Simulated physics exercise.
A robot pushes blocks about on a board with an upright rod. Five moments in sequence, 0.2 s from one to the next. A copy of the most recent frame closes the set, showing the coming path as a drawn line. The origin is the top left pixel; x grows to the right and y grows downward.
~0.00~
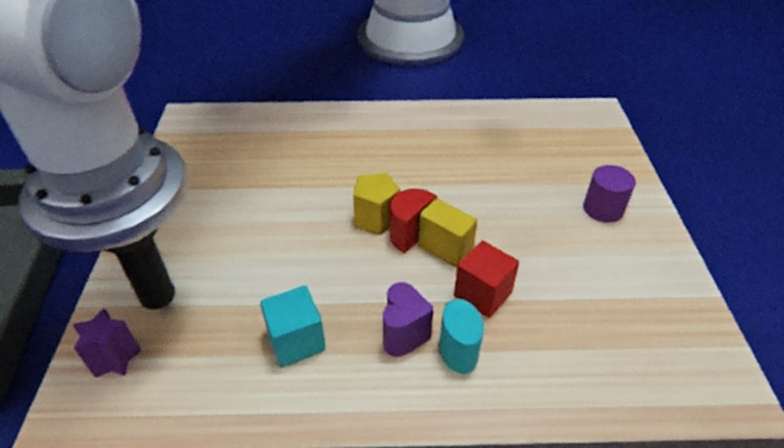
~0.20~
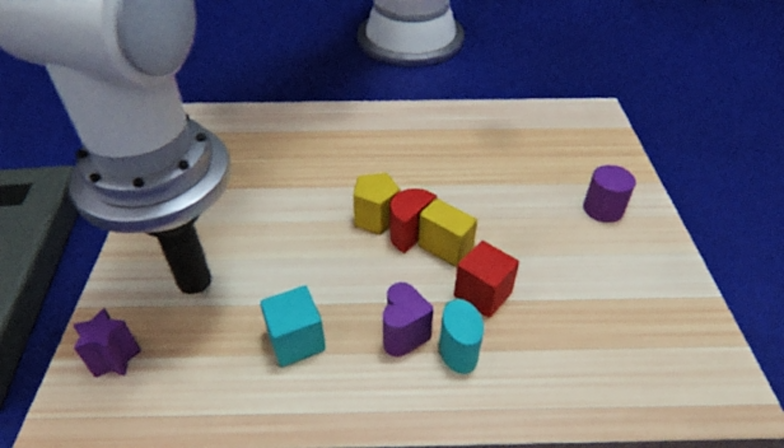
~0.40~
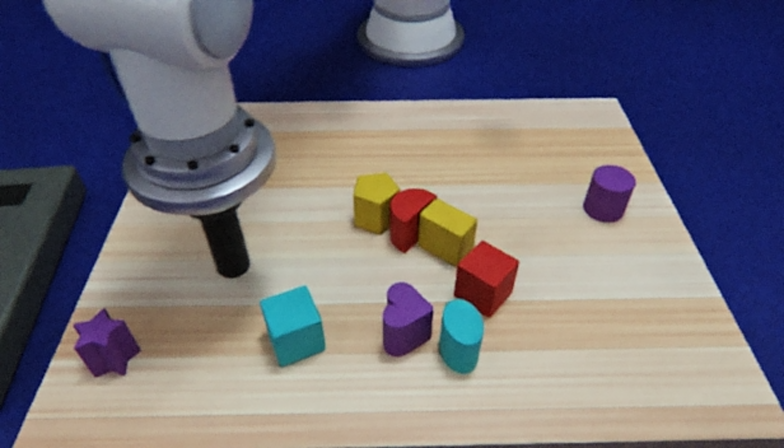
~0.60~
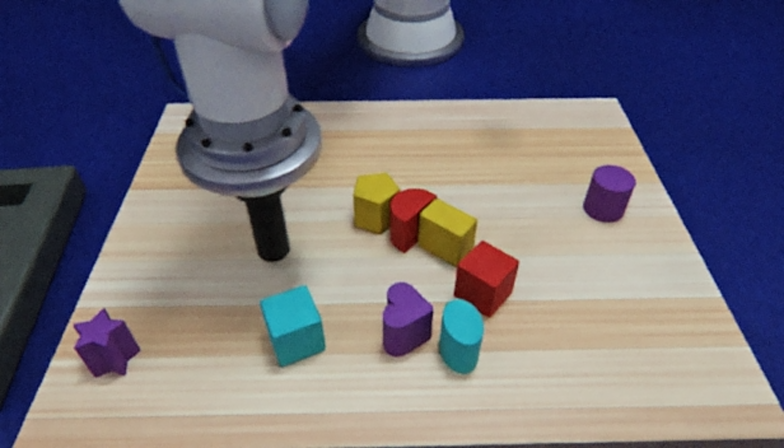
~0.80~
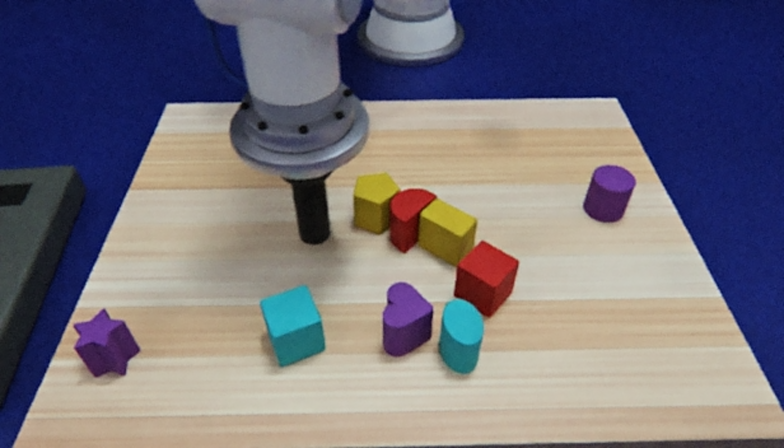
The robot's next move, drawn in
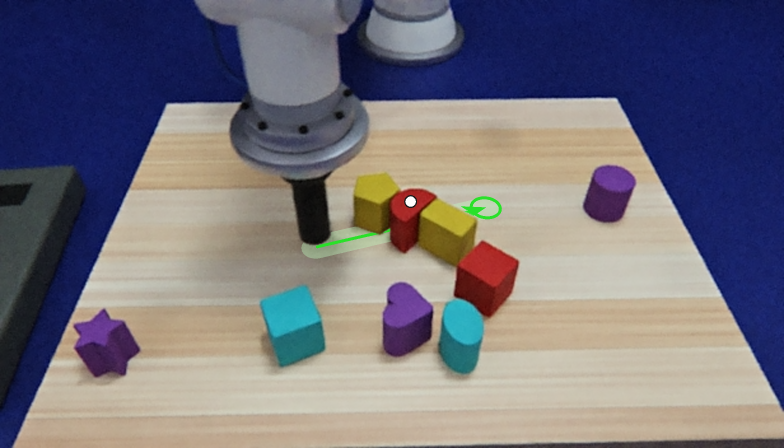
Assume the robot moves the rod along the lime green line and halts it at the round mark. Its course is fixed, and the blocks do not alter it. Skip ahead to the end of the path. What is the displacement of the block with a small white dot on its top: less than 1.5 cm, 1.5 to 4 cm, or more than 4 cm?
Once the path ends, it will sit over 4 cm from where it is now.
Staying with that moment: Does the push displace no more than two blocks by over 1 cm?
In short: No.
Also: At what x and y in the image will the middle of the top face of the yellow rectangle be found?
Pixel (492, 223).
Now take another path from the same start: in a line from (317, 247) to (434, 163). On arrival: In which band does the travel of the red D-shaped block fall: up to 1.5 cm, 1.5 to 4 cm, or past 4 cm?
Displaced less than 1.5 cm.
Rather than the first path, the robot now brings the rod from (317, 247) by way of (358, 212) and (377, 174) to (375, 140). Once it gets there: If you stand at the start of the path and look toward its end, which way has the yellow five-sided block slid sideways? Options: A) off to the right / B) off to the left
I choose A.
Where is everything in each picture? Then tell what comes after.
The first frame shows lower end of the rod (158, 296), tops of blocks, yellow five-sided block (376, 186), red D-shaped block (411, 202), yellow rectangle (449, 216), red square (489, 262).
The second frame shows rod (195, 281), blocks as before.
The third frame shows rod (234, 266), blocks as before.
The fourth frame shows rod (274, 250), blocks as before.
The fifth frame shows rod (315, 234), yellow five-sided block (376, 186), red D-shaped block (411, 202), yellow rectangle (449, 216), red square (489, 262).
The drawn path runs from (317, 247) to (486, 208); the dot is on the red D-shaped block.
What follows on the original path. One third of the way, rod (377, 220); yellow five-sided block (387, 178).
Two thirds of the way, rod (434, 207); yellow five-sided block (395, 172), turned 40° anticlockwise; red D-shaped block (471, 196), turned 30° clockwise; yellow rectangle (487, 223), turned 30° clockwise; red square (493, 266), turned 15° clockwise.
At the end, rod (488, 195); yellow five-sided block (395, 172), turned 40° anticlockwise; red D-shaped block (517, 196), turned 75° clockwise; yellow rectangle (492, 223), turned 40° clockwise; red square (494, 266), turned 15° clockwise.
